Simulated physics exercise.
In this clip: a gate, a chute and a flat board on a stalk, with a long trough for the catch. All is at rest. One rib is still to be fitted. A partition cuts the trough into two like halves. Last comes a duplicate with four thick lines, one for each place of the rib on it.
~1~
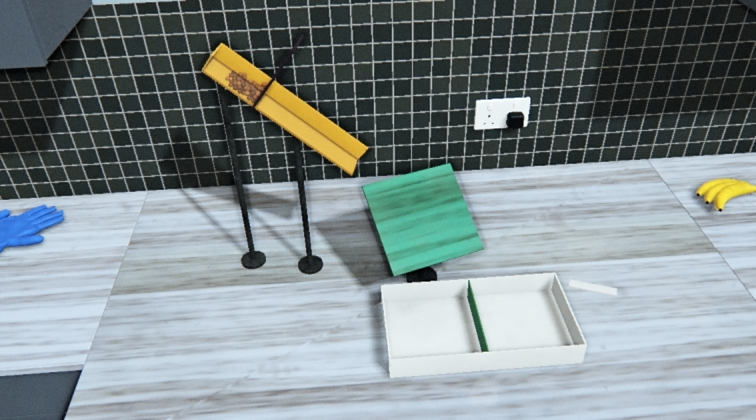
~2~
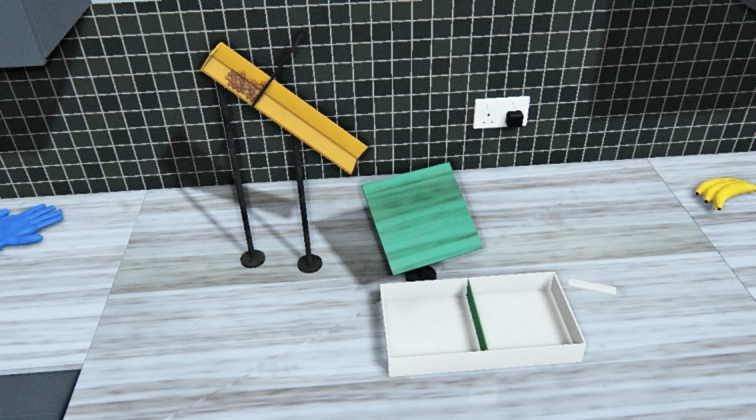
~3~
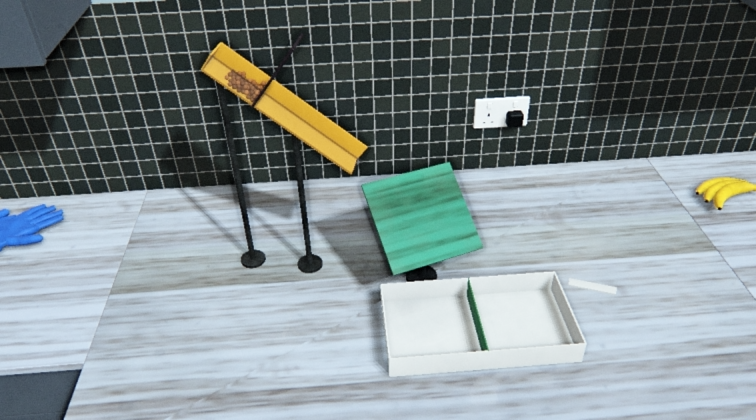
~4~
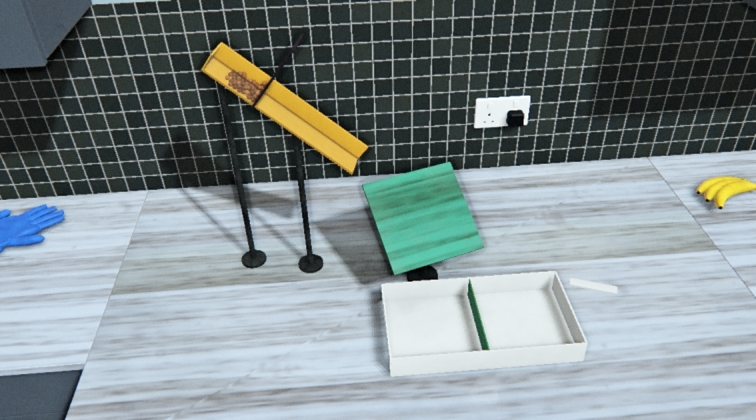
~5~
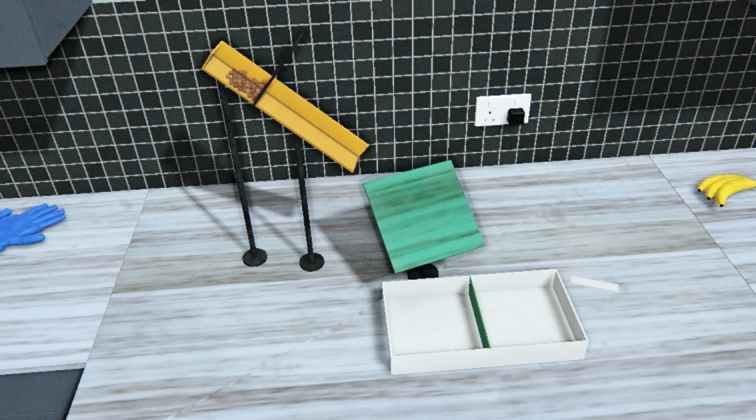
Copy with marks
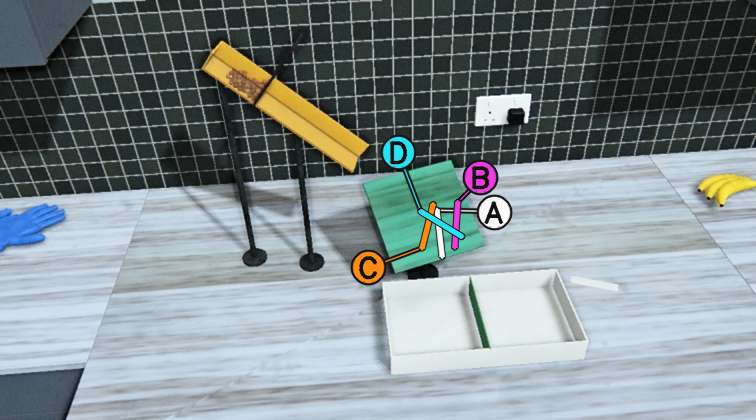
Yellow chute on black stands holding small brown pieces above a tilted green board and a divided white tray, all staying still.
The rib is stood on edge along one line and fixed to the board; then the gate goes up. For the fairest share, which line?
The best line is D.
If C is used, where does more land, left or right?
Left.
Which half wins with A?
Left.
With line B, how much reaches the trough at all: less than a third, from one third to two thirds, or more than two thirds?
Line B gives more than two thirds.
On the marked copy, line A from (437, 210) to (442, 256); line B from (457, 202) to (454, 247); line C from (433, 204) to (422, 247); line D from (420, 211) to (461, 236).
With A, of what is caught, nearly all in the left half, a stray few in the right.
With B, of what is caught, most in the left half, a small part in the right.
With C, of what is caught, nearly all in the left half, a stray few in the right.
With D, of what is caught, about half in the left half, about half in the right.
